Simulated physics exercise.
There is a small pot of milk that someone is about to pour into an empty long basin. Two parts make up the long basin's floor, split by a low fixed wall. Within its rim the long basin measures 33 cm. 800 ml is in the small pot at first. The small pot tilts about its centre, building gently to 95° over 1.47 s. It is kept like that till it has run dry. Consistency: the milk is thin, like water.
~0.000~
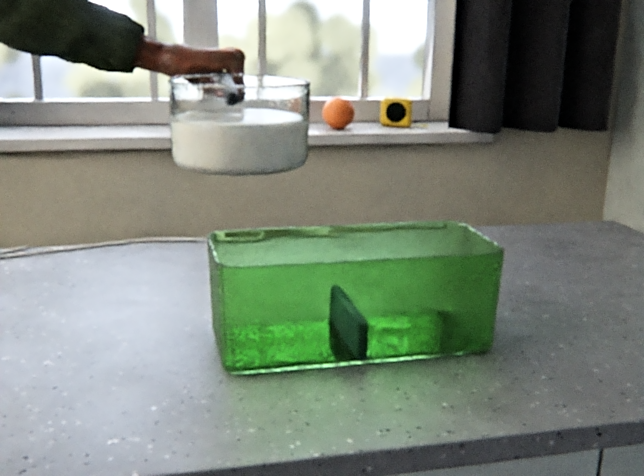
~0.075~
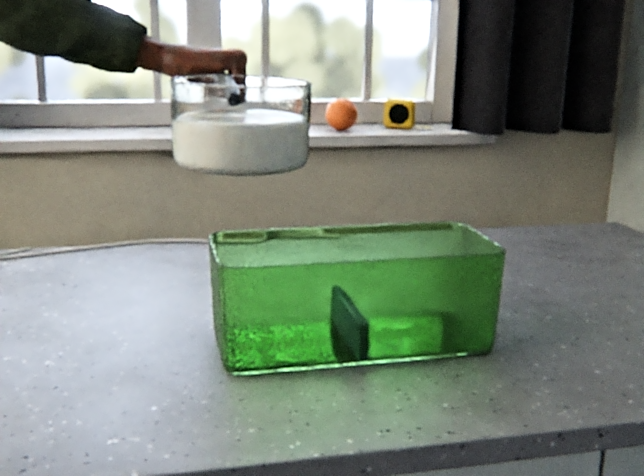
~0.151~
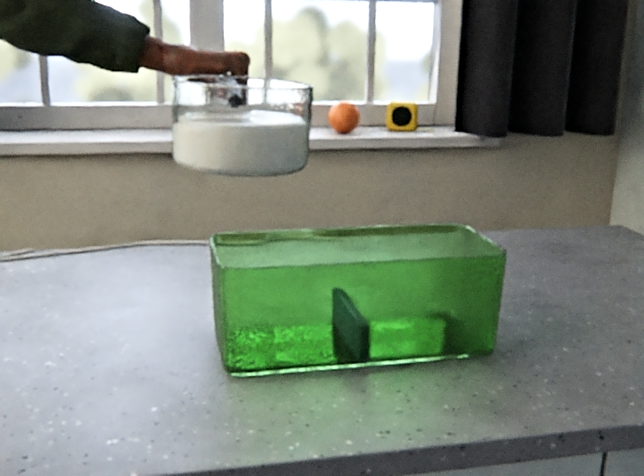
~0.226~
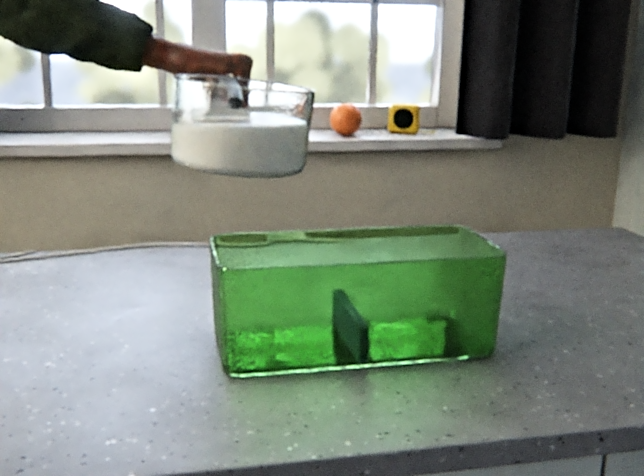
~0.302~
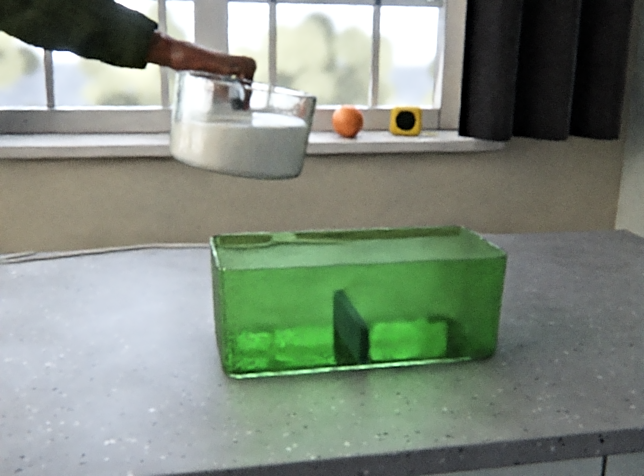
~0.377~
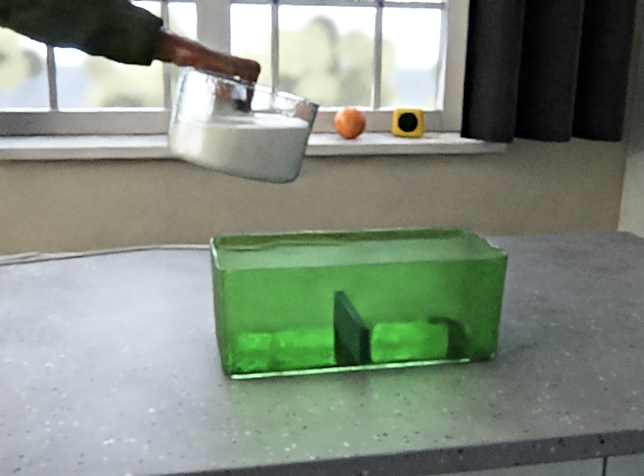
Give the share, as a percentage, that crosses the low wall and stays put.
Around 66 %.
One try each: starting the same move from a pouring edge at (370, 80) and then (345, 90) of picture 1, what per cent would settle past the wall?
The first try gives 95 percent and the second 95 percent.
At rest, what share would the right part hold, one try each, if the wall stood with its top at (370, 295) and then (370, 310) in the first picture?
Result: 30 per cent, then 30 per cent.
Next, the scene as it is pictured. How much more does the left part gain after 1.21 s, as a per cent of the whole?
Near 26 percent, more or less.
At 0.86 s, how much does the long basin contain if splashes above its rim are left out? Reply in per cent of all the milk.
About 2%.
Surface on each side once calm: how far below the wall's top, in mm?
It's around 32 mm on the left side and around 22 mm on the right side.
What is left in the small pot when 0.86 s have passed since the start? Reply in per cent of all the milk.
Near 80 in a hundred.
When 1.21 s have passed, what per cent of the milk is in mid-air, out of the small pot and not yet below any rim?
Near 16 per cent, I'd say.
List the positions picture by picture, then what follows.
Tilt 0°; pouring edge (308, 82); surface from (174, 117) to (304, 117); the long basin's rim runs from (213, 250) to (482, 237); the wall's top is at (348, 304), in the first frame.
Tilt 1°; pouring edge (309, 84); surface from (174, 118) to (304, 117), in the second frame.
Tilt 2°; pouring edge (311, 87); surface from (175, 119) to (306, 118), in the third frame.
Tilt 5°; pouring edge (312, 92); surface from (175, 120) to (305, 120), in the fourth frame.
Tilt 10°; pouring edge (314, 98); surface from (175, 120) to (306, 121), in the fifth frame.
Tilt 15°; pouring edge (316, 105); surface from (173, 120) to (308, 122), in the sixth frame.
By 0.86 s the tilt is 60° and 80 per cent is still to pour, 1 is left of the wall and 1 right of it.
By 1.21 s the tilt is 88° and 28 per cent is still to pour, 7 is left of the wall and 50 right of it.
By 1.57 s the tilt is 95° and 5 per cent is still to pour, 25 is left of the wall and 66 right of it.
By 1.97 s the tilt is 95° and 1 per cent is still to pour, 33 is left of the wall and 66 right of it.
At rest 34 per cent lies left of the wall, 66 right of it and 1 outside.
